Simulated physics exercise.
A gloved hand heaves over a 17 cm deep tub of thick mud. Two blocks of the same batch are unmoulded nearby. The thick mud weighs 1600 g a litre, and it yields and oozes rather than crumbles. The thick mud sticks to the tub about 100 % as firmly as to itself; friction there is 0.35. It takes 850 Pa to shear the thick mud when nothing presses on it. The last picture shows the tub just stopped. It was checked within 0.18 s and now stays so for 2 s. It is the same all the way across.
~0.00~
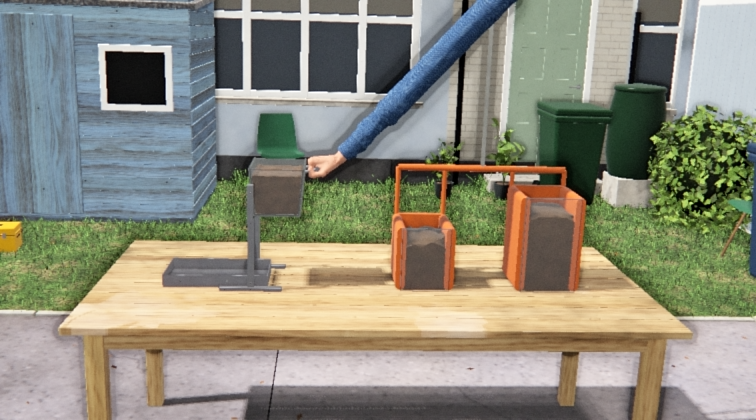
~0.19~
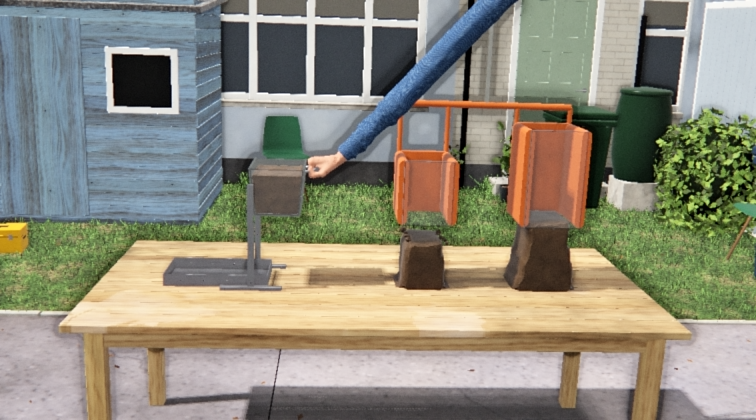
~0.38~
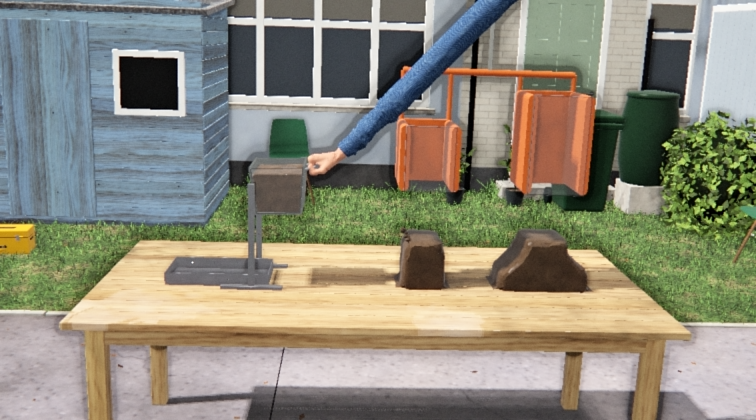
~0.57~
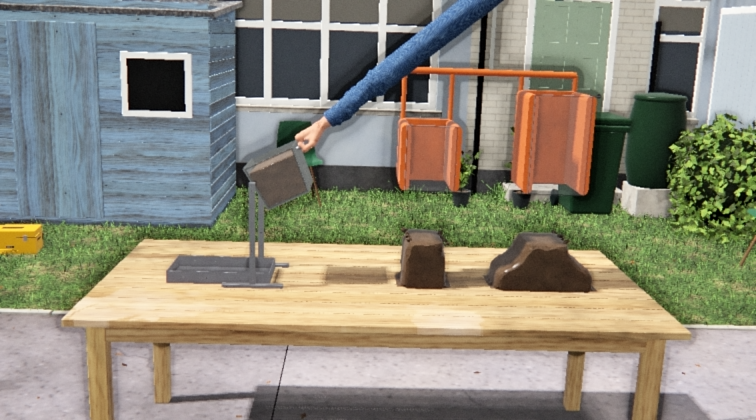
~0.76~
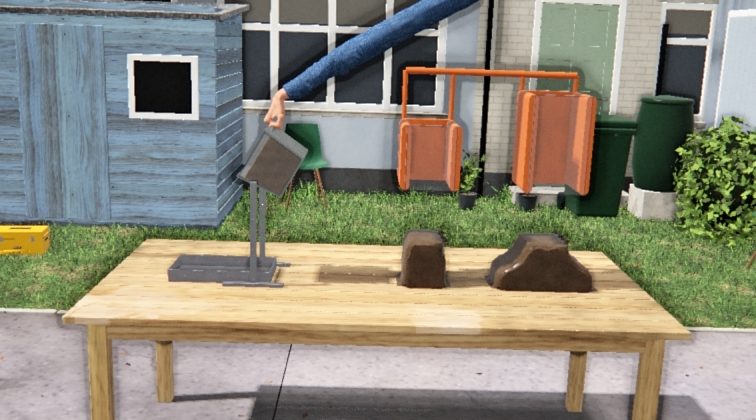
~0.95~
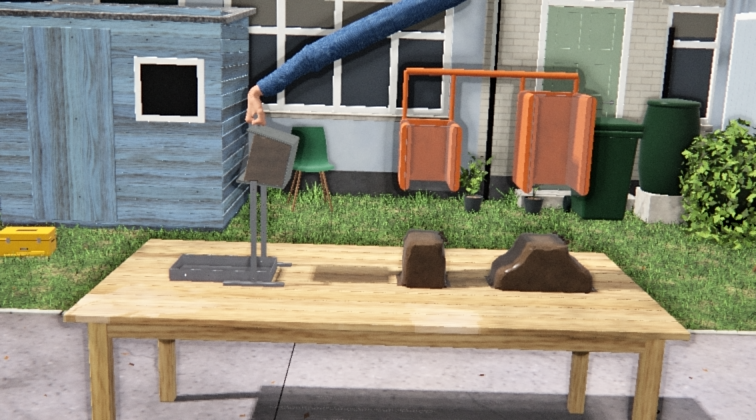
Two orange moulds joined by a bar lift off two dark brown mud blocks on the right of a pale wooden table, seen from the front in a garden with a blue shed and green bins. The left block keeps its shape while the taller right one slumps into a low, wide mound. A blue-sleeved arm then tilts a grey mud-filled tub upward and leftward on its stand, while the view drifts slightly.
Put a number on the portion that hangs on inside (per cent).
It comes to some 100 %.
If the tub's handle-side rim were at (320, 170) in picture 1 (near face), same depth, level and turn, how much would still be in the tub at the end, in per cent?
It would be near 100 %.
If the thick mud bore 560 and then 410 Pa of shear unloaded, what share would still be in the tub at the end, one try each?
In that order: 100 %, 70 %.
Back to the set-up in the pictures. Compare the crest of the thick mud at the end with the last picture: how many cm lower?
About 0 cm.
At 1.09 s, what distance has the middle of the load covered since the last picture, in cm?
Roughly 0 cm.
By 1.09 s, the tub is at 78 degrees and holds 100 %.
By 1.26 s, the tub is at 78 degrees and holds 100 %.
By 1.43 s, the tub is at 78 degrees and holds 100 %.
By 1.60 s, the tub is at 78 degrees and holds 100 %.
By 2.95 s, at the end, the tub is at 78 degrees and holds 100 %.
